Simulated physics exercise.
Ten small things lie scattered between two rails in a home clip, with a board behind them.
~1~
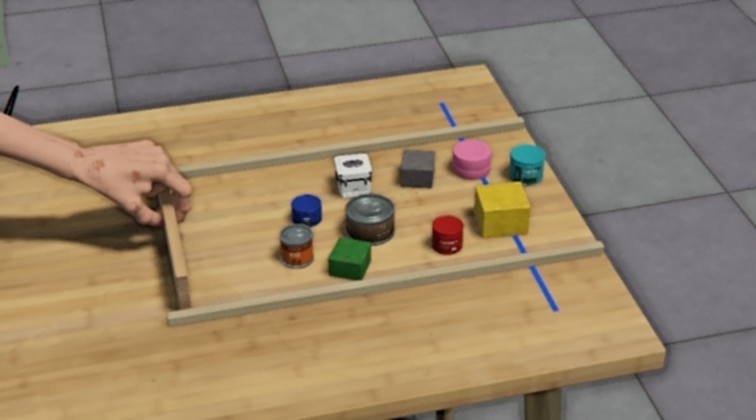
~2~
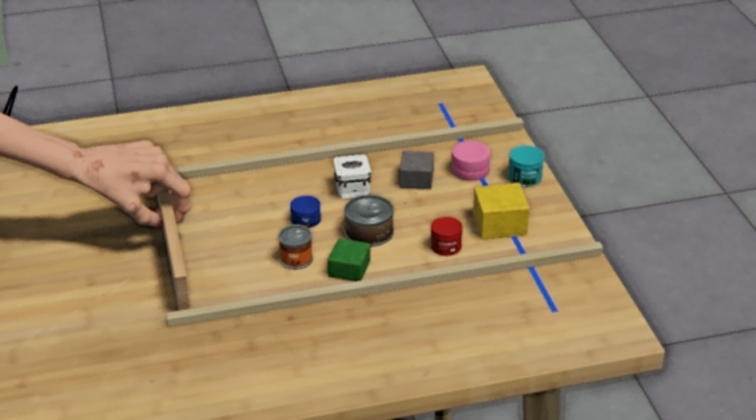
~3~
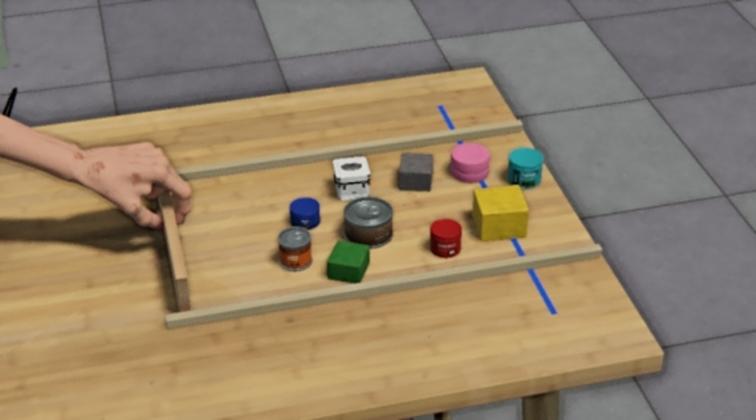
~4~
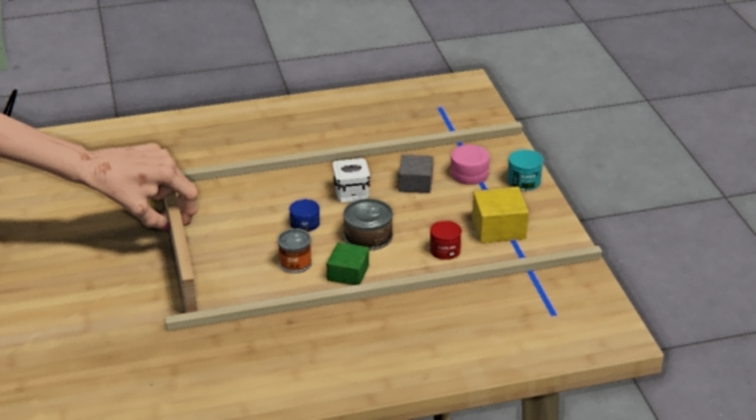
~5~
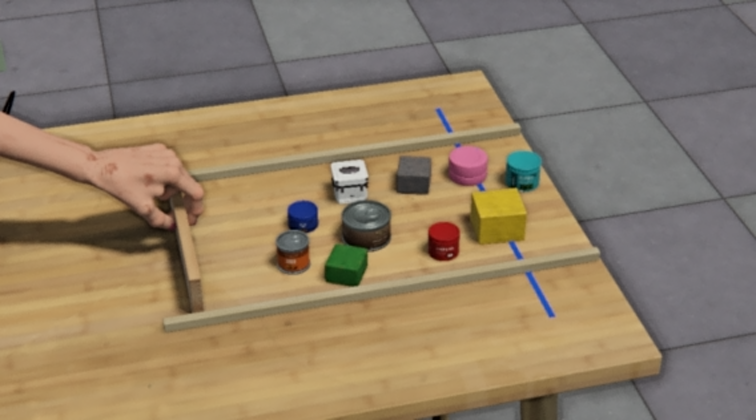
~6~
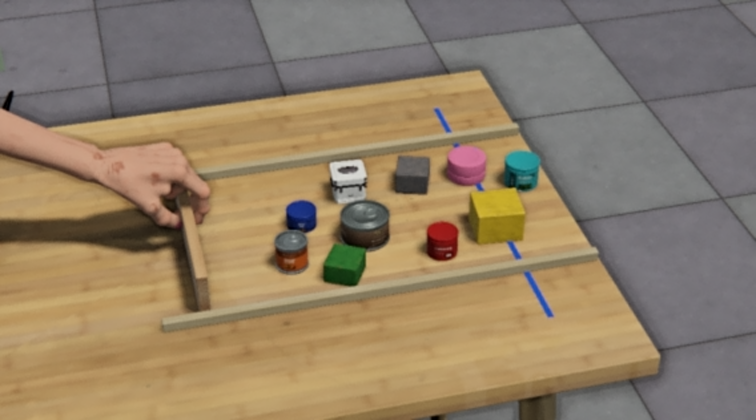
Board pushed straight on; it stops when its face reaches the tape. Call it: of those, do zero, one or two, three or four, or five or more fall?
One or two fall.
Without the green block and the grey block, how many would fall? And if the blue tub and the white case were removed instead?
First try: 0 fallen; other try: 0.
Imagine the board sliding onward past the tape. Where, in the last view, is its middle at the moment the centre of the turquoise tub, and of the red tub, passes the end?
When the turquoise tub crosses, the middle is near (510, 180); when the red tub crosses, near (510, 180).
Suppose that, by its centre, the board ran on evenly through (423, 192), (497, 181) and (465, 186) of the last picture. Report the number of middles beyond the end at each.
Counts per position: 0 / 2 / 0.
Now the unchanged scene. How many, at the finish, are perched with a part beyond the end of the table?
It comes to 1.
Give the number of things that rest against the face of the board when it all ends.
That comes to 5.
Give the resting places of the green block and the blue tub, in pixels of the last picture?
The green block stops around (535, 245); the blue tub around (495, 180).
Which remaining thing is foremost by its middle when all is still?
Foremost one: Yellow block.
Early on, none off yet; turquoise tub at rest near (522, 171); pink lid at rest near (467, 166); yellow block at rest near (497, 216).
Finally, the number that fall off is one or two; lost, pink lid.
